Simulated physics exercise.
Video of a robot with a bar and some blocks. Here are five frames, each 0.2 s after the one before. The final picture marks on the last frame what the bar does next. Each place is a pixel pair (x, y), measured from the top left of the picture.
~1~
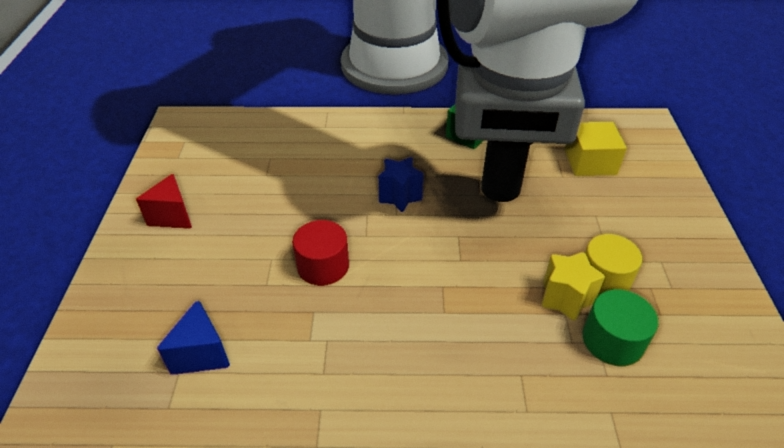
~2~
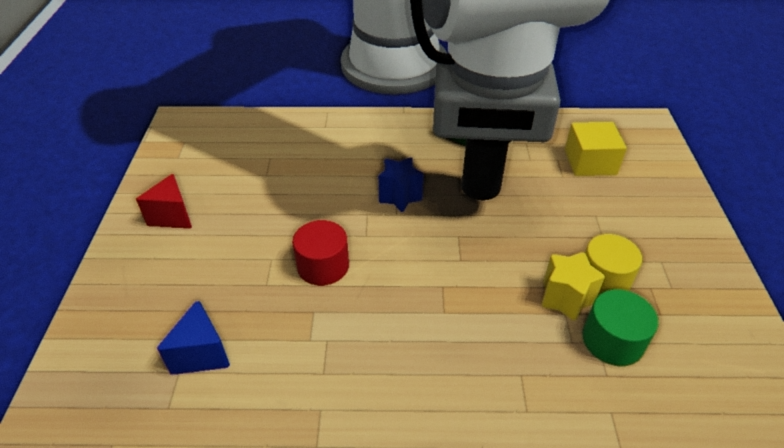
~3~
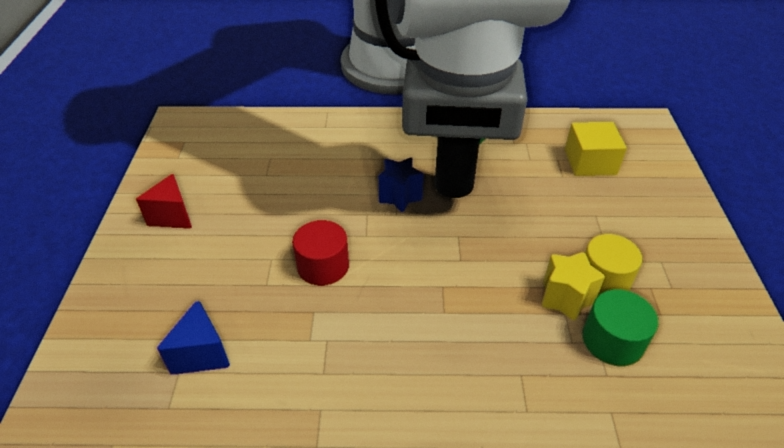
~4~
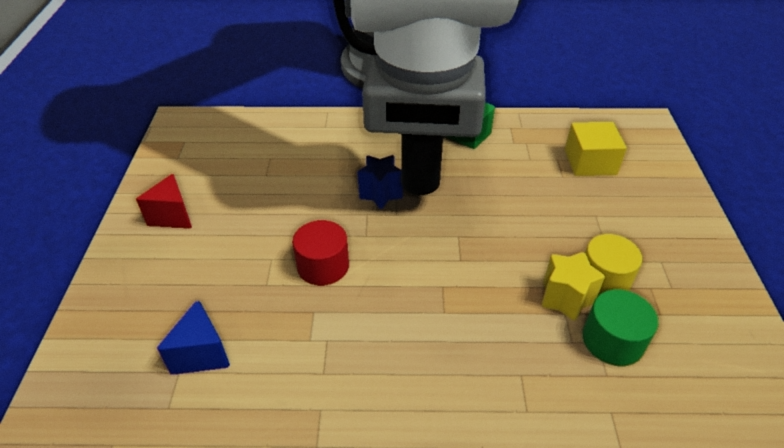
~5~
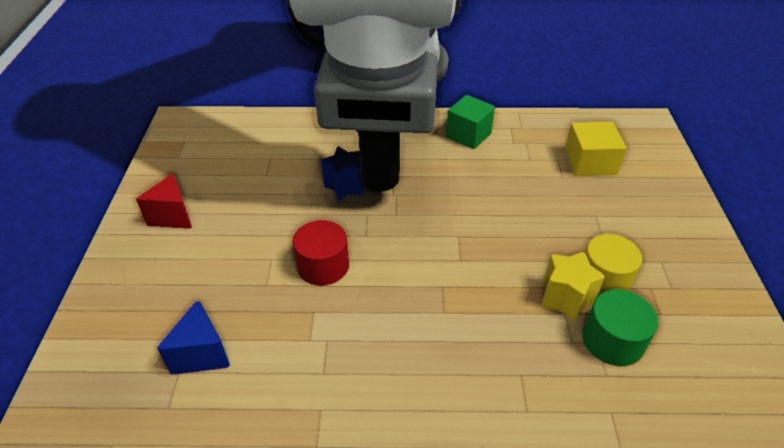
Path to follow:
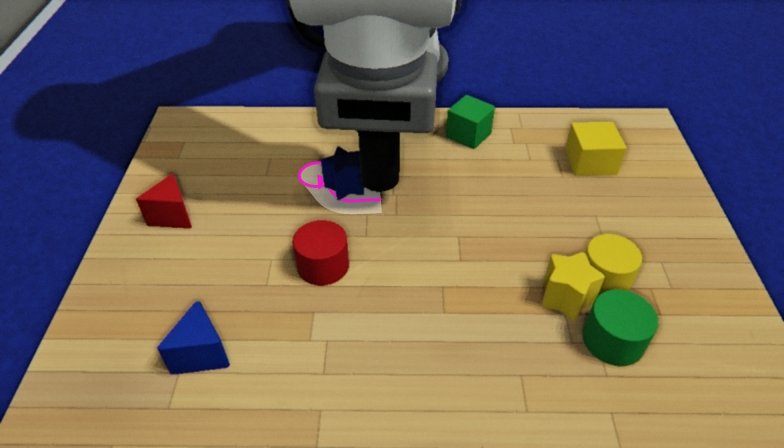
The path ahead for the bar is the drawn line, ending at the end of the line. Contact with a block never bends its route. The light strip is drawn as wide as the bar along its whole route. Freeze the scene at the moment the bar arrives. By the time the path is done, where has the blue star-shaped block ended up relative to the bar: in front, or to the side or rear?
At that point it is up front.
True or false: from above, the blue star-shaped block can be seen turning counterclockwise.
That statement is not accurate.
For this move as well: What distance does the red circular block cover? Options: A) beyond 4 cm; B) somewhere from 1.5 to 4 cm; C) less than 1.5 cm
That would be C.
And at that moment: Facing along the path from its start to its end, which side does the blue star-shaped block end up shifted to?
It is pushed towards the right-hand side.
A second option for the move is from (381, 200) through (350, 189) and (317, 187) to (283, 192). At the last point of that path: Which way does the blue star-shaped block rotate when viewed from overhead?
My prediction: CW.
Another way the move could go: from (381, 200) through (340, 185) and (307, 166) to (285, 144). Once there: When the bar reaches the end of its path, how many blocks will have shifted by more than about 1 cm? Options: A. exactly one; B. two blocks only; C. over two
My answer is option A.
Path on the board, from (381, 200) through (352, 201) and (330, 190) to (317, 174).
The first path, step by step. Halfway along, bar at (336, 177); blue star-shaped block at (318, 151), turned 55° clockwise.
At the end, bar at (315, 154); red circular block in place; blue star-shaped block at (298, 130), turned 55° clockwise.
